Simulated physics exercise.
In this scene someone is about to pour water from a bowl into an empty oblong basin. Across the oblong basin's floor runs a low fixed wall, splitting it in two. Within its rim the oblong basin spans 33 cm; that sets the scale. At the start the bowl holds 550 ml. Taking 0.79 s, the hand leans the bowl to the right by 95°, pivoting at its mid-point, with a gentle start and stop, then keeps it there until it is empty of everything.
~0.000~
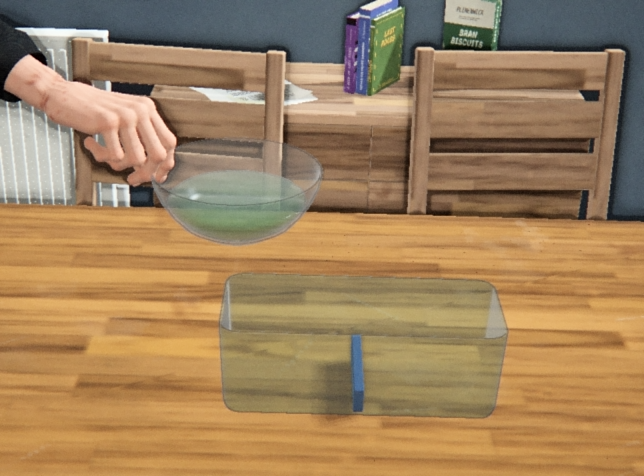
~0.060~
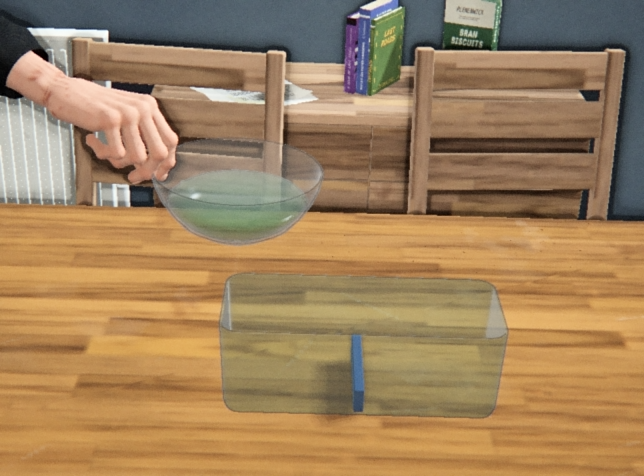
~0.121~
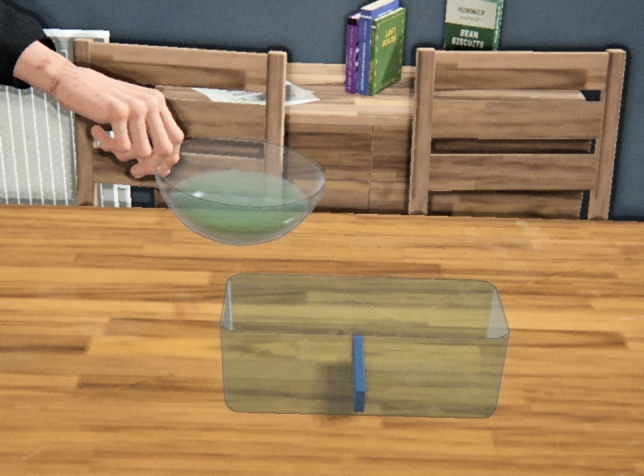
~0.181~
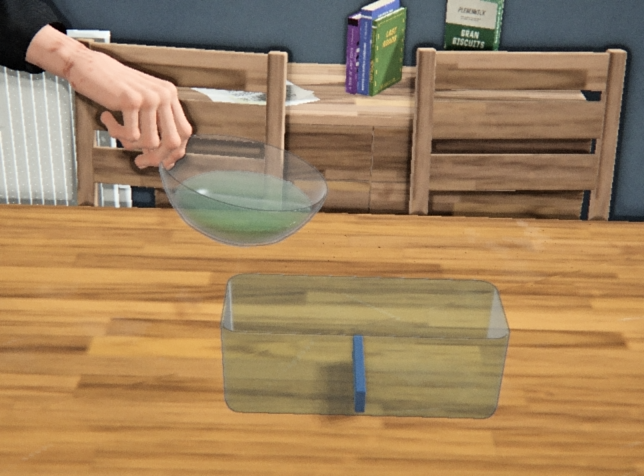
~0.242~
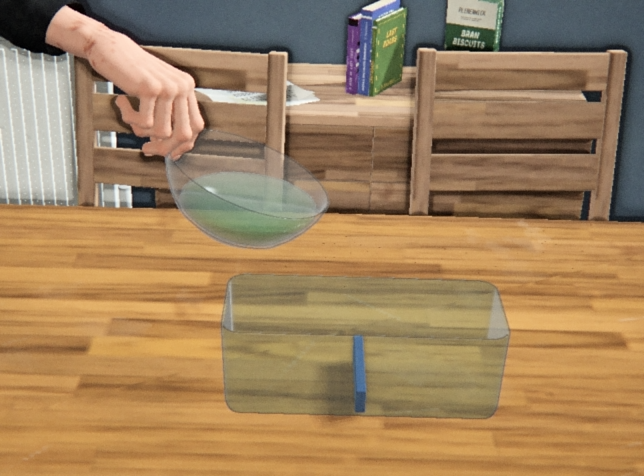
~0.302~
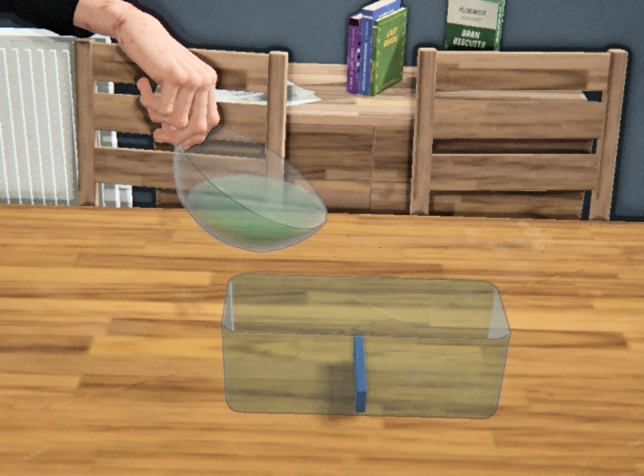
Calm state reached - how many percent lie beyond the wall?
38 percent, roughly.
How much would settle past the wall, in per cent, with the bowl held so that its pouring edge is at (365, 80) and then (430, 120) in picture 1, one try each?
Some 75 and 75 per cent, in that order.
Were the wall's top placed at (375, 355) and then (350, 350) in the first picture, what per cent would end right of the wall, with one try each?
Respectively 10 and 45 %.
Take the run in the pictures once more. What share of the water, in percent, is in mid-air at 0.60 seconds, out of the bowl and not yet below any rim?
Around 34 in a hundred.
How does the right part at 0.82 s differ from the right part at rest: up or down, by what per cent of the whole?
Its share increases, some 1 in a hundred.
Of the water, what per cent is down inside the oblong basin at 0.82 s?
96 per cent or thereabouts.
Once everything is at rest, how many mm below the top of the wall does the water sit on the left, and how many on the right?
Looks like roughly 14 mm on the left and roughly 20 mm on the right.
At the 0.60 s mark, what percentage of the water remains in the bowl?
I'd put it near 16 percent.
Then, 0.60 s in, the tilt is 82° and 16 per cent is still to pour, 27 is left of the wall and 24 right of it.
Then, 0.82 s in, the tilt is 95° and 0 per cent is still to pour, 60 is left of the wall and 36 right of it.
Then, 1.04 s in, the tilt is 95° and 0 per cent is still to pour, 60 is left of the wall and 37 right of it.
Then, 1.29 s in, the tilt is 95° and 0 per cent is still to pour, 60 is left of the wall and 38 right of it.
Finally, 60 per cent lies left of the wall, 38 right of it and 2 outside.
